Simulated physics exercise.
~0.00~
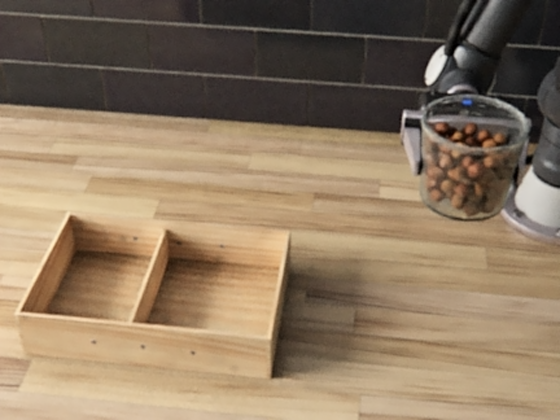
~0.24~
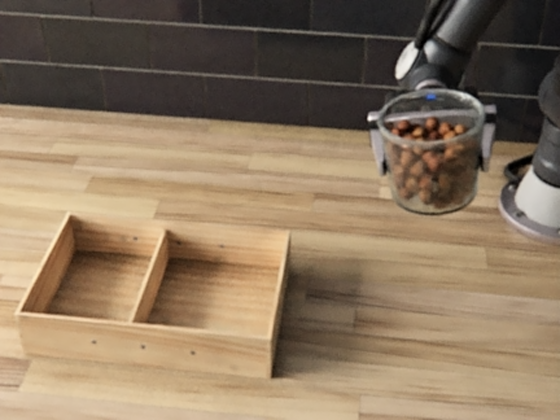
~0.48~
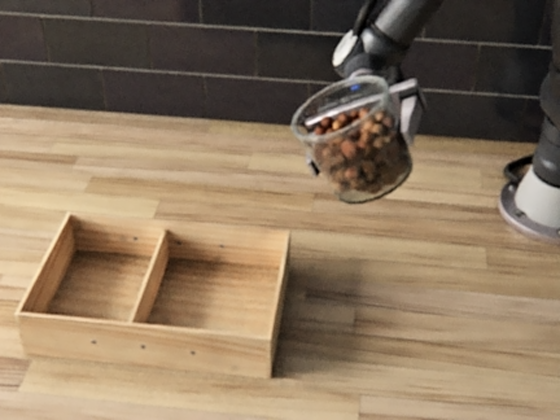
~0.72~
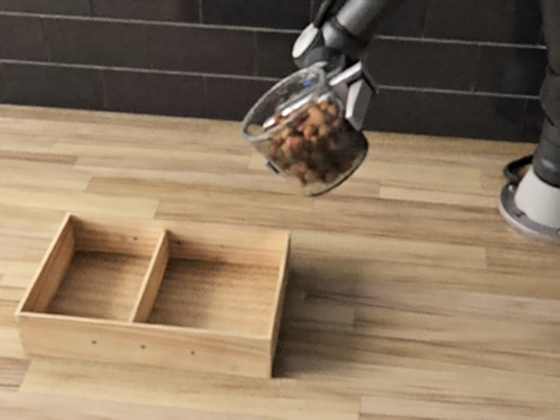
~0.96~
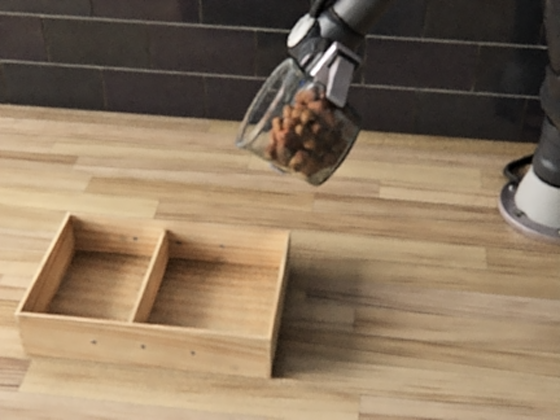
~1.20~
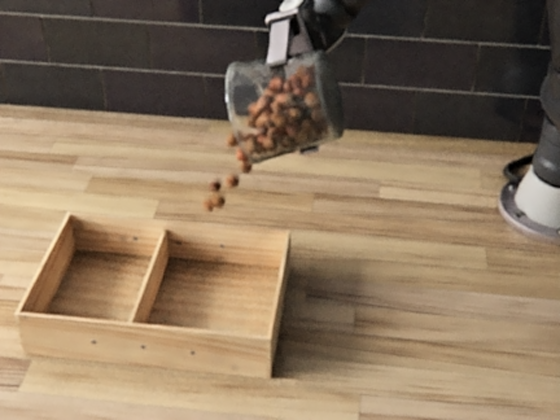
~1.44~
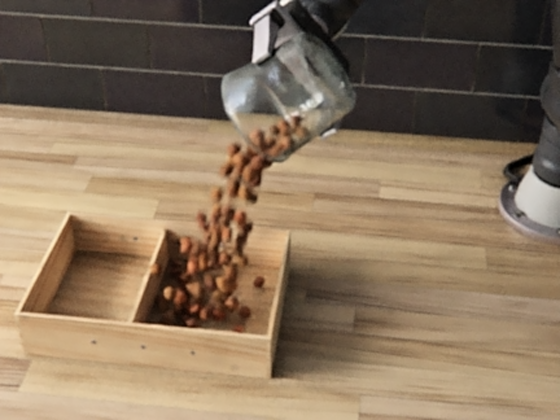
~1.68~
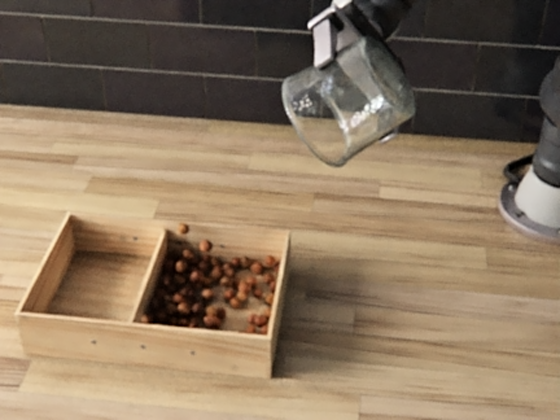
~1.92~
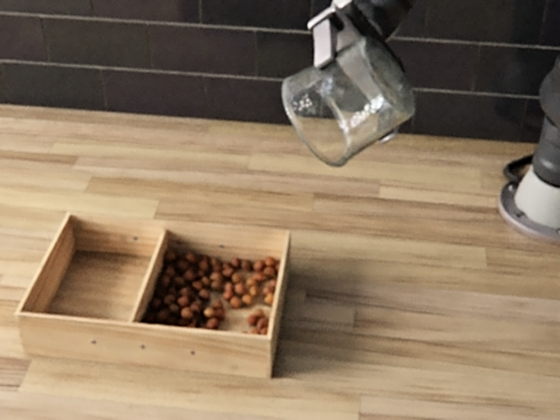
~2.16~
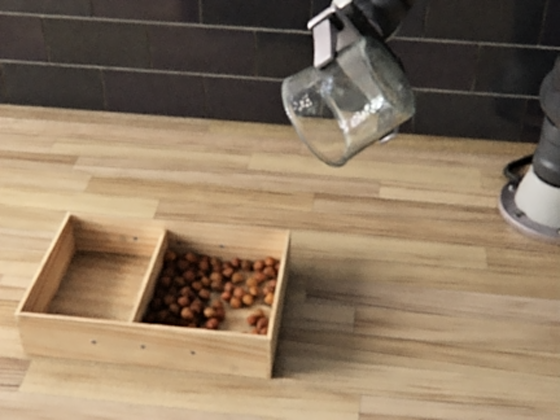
On a light wooden countertop before a dark tiled wall, seen from slightly above, an open wooden box with two compartments sits at left. At upper right, a black and grey robot arm holds a clear cup of brown hazelnuts. The arm carries the cup left toward the box, tilting it as it goes. The cup tips onto its side and a few nuts drop out, then it turns further and the rest pour into the right compartment. The arm draws the emptied cup back to the right and stops, leaving the nuts resting in the right compartment and the left one empty.
